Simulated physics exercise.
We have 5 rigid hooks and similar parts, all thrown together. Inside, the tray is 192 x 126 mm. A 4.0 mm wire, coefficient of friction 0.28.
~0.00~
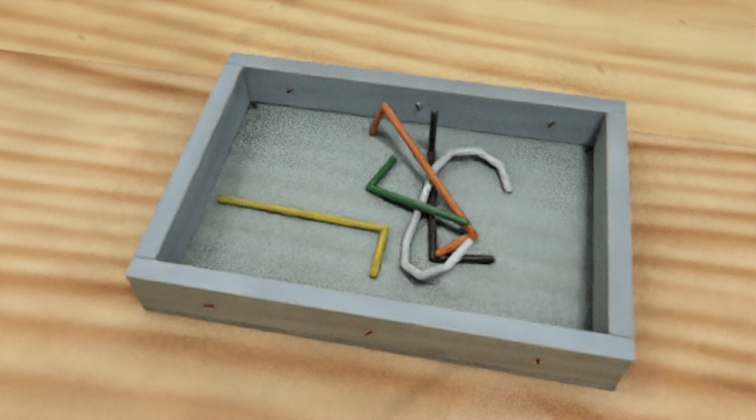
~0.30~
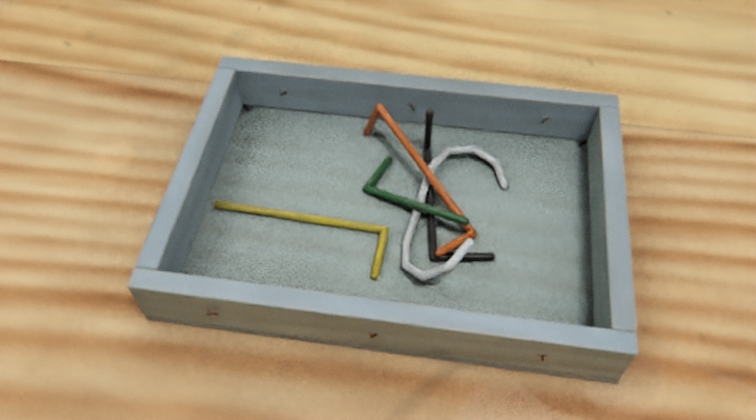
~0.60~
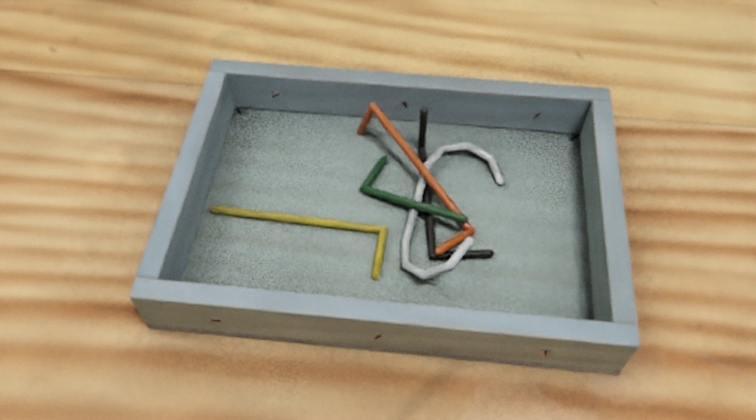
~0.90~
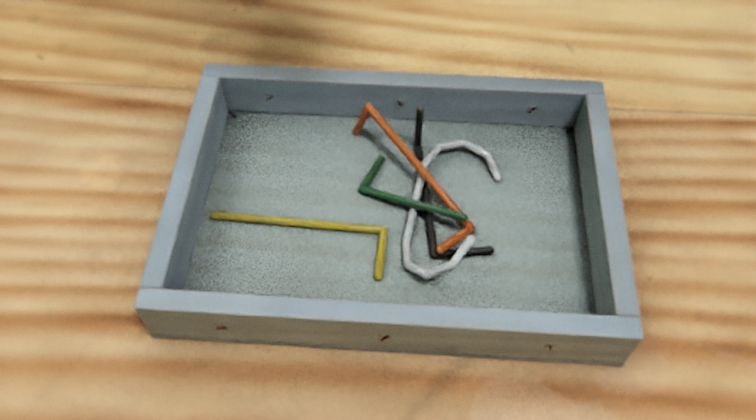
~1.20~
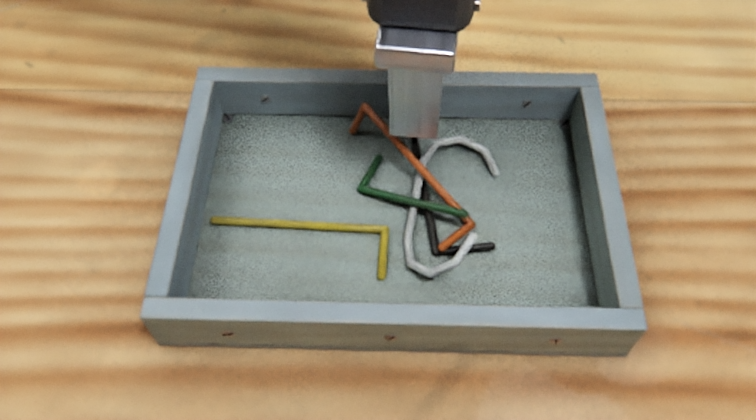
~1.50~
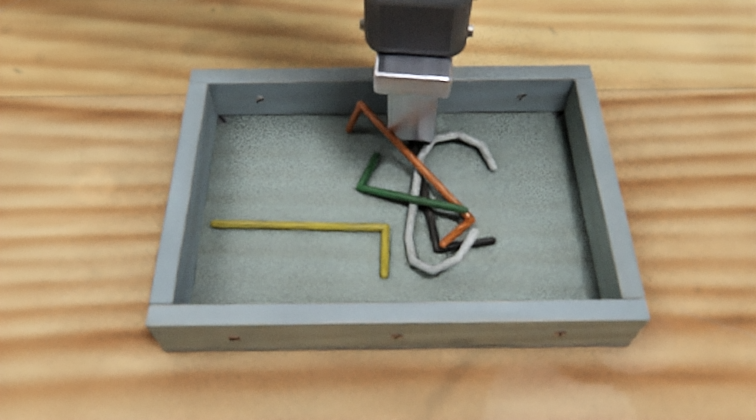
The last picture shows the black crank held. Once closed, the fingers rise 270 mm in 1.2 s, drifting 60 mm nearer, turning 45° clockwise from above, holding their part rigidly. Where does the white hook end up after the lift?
Up with the gripped part.
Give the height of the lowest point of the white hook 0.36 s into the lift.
0 mm.
After 1.86 s, lowest point more than 20 mm over the tray floor, black crank 58 mm.
After 2.16 s, lowest point more than 20 mm over the tray floor, black crank 158 mm, white hook 82 mm.
After 2.70 s, lowest point more than 20 mm over the tray floor, black crank 272 mm, white hook 191 mm.
At rest, hanging black crank 272 mm, white hook 193 mm; the other 3 are down.
